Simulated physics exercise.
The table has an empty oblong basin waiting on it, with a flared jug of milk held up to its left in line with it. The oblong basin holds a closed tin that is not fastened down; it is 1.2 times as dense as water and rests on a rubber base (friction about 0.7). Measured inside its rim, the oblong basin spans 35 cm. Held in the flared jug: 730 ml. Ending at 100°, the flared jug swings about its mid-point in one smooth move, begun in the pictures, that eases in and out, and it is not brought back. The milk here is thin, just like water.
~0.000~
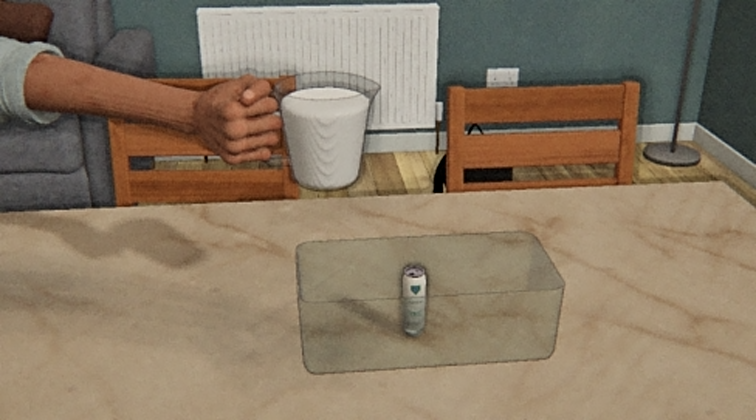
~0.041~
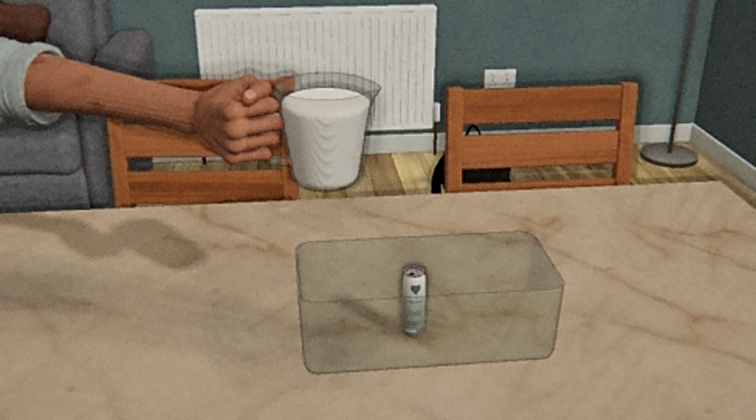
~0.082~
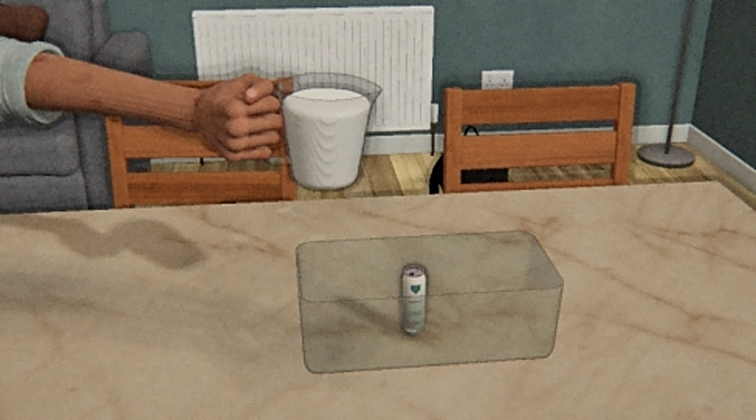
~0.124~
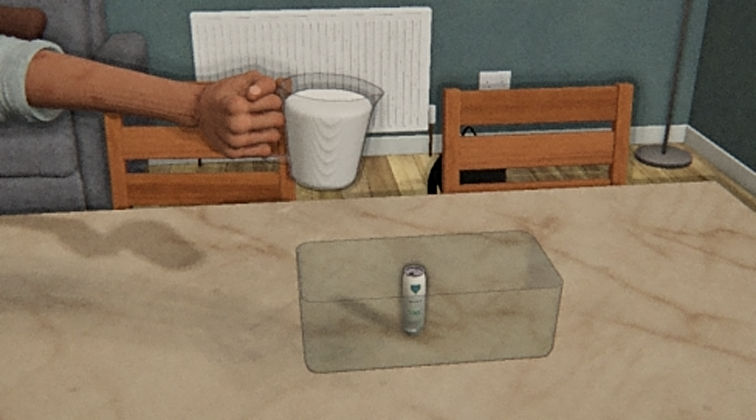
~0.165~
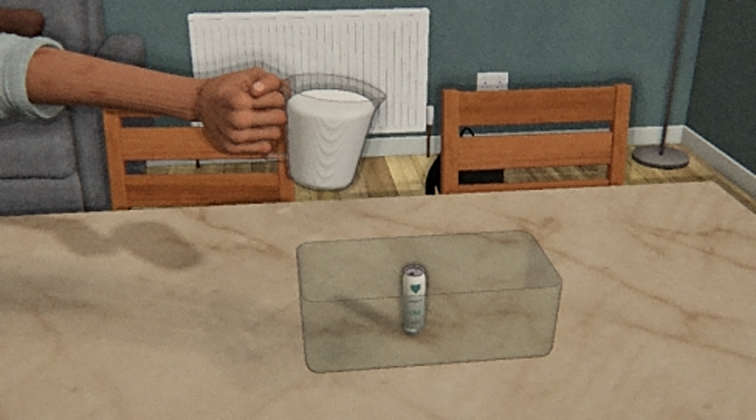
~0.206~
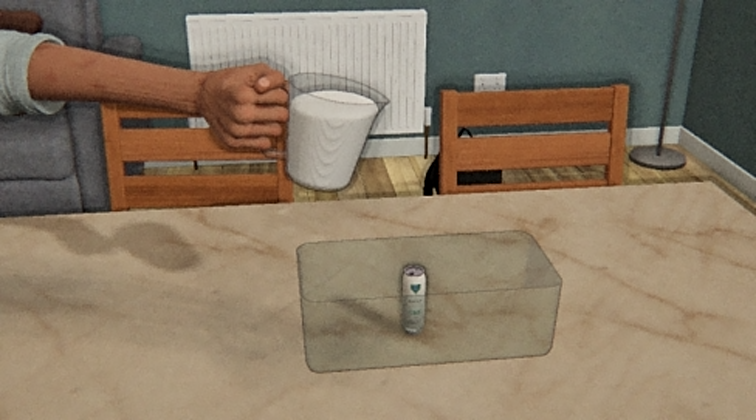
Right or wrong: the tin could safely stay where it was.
Right, it remains upright.
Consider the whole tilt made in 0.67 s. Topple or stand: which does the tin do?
In that case the tin stays vertical.
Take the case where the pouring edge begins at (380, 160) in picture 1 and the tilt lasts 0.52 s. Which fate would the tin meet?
Then the tin comes down.
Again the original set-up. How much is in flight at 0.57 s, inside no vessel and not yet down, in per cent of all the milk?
Near 22 per cent of it all.
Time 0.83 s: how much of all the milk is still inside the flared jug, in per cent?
24 per cent or so.
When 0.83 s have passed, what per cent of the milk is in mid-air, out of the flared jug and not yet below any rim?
About 28 per cent.
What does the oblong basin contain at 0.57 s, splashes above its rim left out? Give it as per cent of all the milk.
I'd estimate some 2 percent of the liquid.
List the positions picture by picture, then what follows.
In the first picture, it leans 0°; its right rim is at (381, 85); the milk meets the walls at (281, 100) and (369, 98); the oblong basin's rim runs from (297, 273) to (549, 259); the tin's top is at (414, 274).
In the second picture, it leans 1°; its right rim is at (381, 86); the milk meets the walls at (282, 100) and (370, 98).
In the third picture, it leans 2°; its right rim is at (382, 88); the milk meets the walls at (283, 100) and (370, 99).
In the fourth picture, it leans 5°; its right rim is at (384, 91); the milk meets the walls at (284, 101) and (372, 101).
In the fifth picture, it leans 8°; its right rim is at (387, 95); the milk meets the walls at (287, 100) and (374, 101).
In the sixth picture, it leans 12°; its right rim is at (389, 99); the milk meets the walls at (290, 102) and (378, 103).
By 0.57 s the tilt is 69° and 75 per cent is still to pour; the tin stands where it began.
By 0.83 s the tilt is 98° and 24 per cent is still to pour; the tin stands where it began.
By 1.11 s the tilt is 100° and 2 per cent is still to pour; the tin stands where it began.
By 1.41 s the tilt is 100° and 0 per cent is still to pour; the tin stands where it began.
At rest the tin stands where it began.
